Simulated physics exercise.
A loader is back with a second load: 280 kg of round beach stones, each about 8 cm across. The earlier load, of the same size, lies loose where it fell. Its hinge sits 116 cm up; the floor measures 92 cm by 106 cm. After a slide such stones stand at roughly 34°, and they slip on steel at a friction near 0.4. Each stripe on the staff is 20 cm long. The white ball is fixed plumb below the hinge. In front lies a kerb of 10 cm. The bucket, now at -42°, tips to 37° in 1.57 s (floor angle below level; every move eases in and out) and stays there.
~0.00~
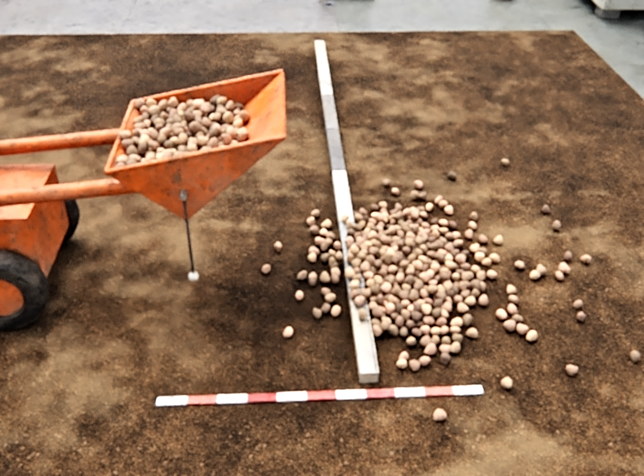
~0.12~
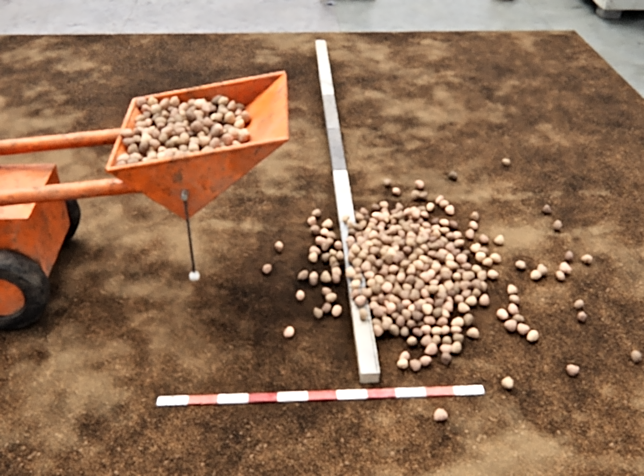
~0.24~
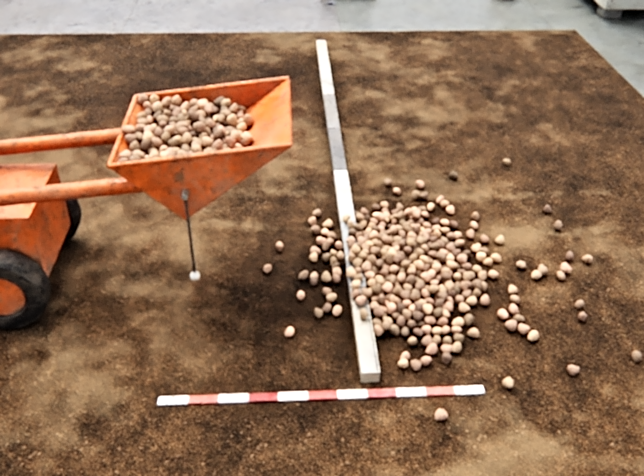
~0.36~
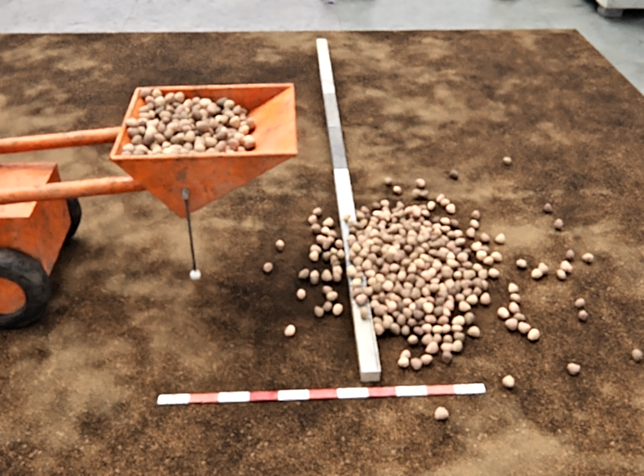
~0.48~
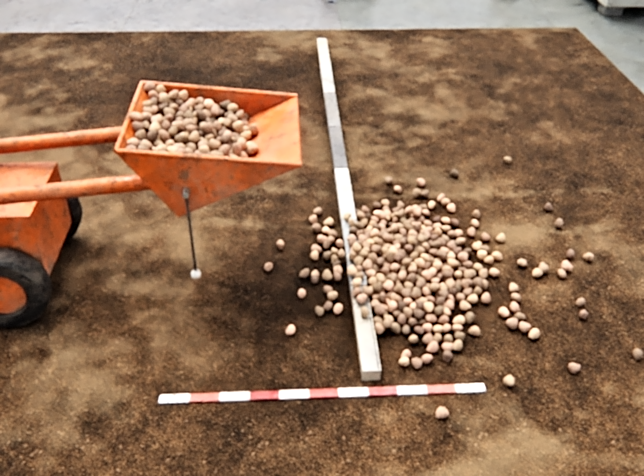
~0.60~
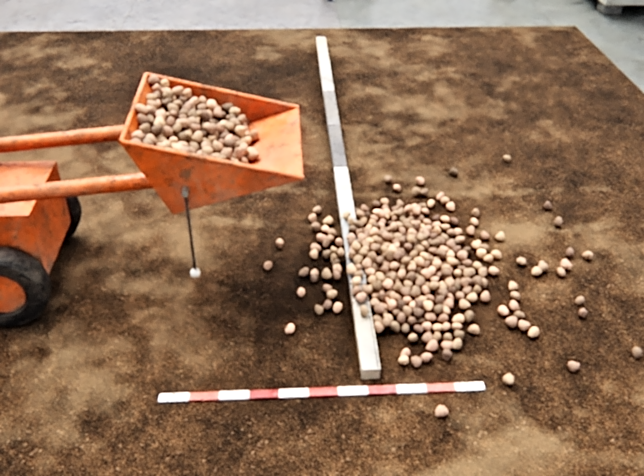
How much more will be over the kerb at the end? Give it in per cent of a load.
Close to 8 parts in a hundred.
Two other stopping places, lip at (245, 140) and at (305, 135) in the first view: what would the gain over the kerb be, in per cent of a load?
About 0 and 25 per cent.
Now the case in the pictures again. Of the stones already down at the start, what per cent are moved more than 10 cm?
Roughly 5 per cent of them.
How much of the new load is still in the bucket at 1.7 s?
About 45 per cent.
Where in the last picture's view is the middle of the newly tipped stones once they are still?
Around (321, 260).
After 1.2 s the floor is at 25°; in per cent of one load, 100 in the bucket, 11 on this side of the kerb, 89 over the kerb; the foremost stones are at (566, 246).
After 1.7 s the floor is at 37°; in per cent of one load, 47 in the bucket, 65 on this side of the kerb, 89 over the kerb; the foremost stones are at (566, 246).
After 2.0 s the floor is at 37°; in per cent of one load, 4 in the bucket, 104 on this side of the kerb, 93 over the kerb; the foremost stones are at (566, 246).
After 4.6 s the floor is at 37°; in per cent of one load, 0 in the bucket, 104 on this side of the kerb, 96 over the kerb; the foremost stones are at (566, 246). Net gain over the kerb, 8.
